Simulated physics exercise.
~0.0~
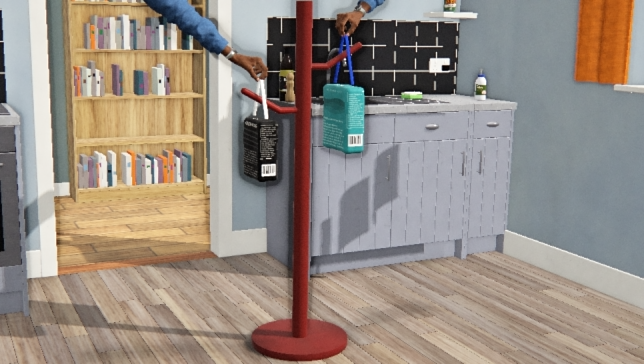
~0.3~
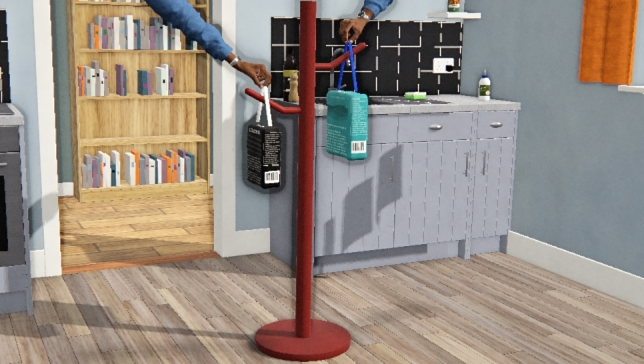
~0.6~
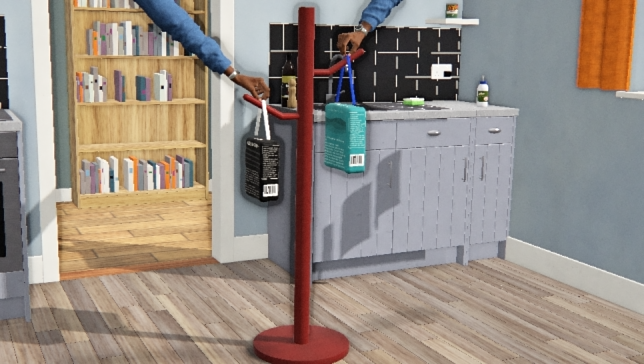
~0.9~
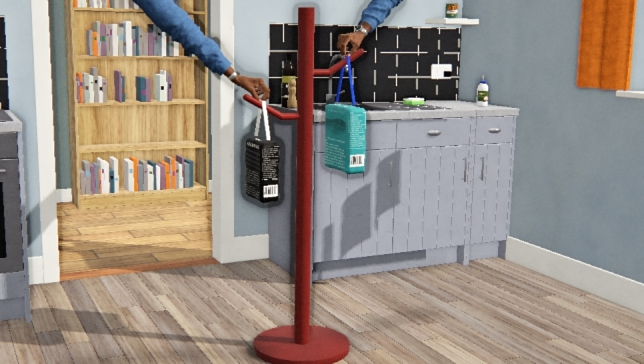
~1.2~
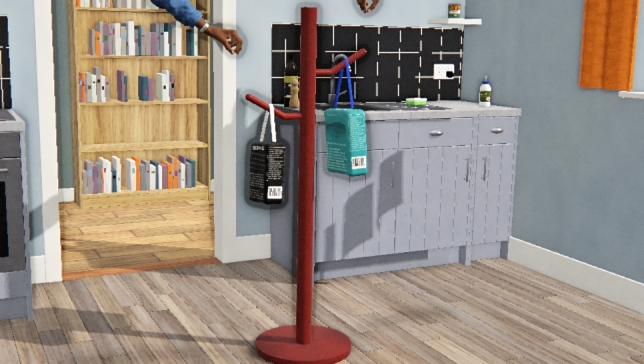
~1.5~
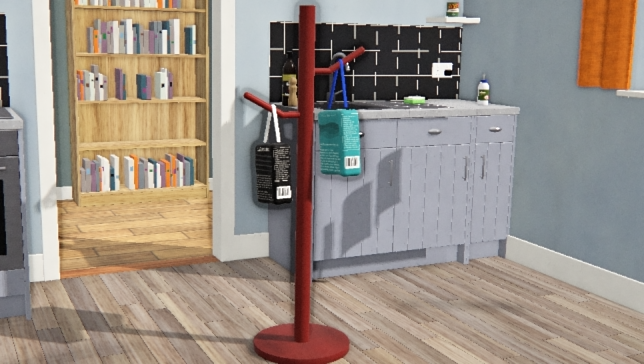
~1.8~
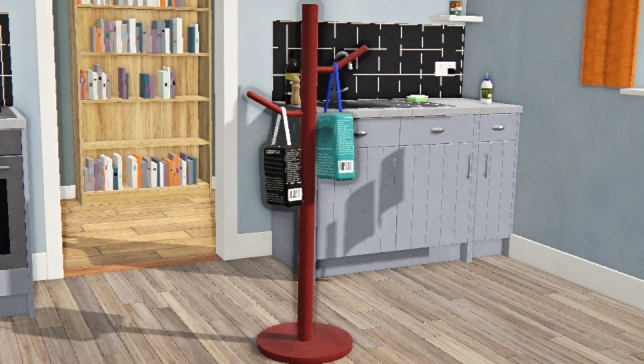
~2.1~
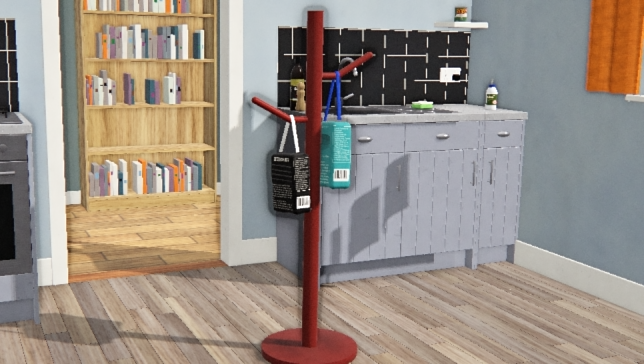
At first, two hands reach in from above, holding a black bag and a turquoise bag by their loops beside a dark red post with two pegs. The hands lower the bags slightly, bringing the black one's loop to the left peg and the turquoise one's to the right, and pause there. Then they let go and draw back out of view. Left alone, the bags turn and sway gently on their loops as the view shifts a little. In the end, both bags are still hanging from their pegs, the black one on the left and the turquoise one on the right.
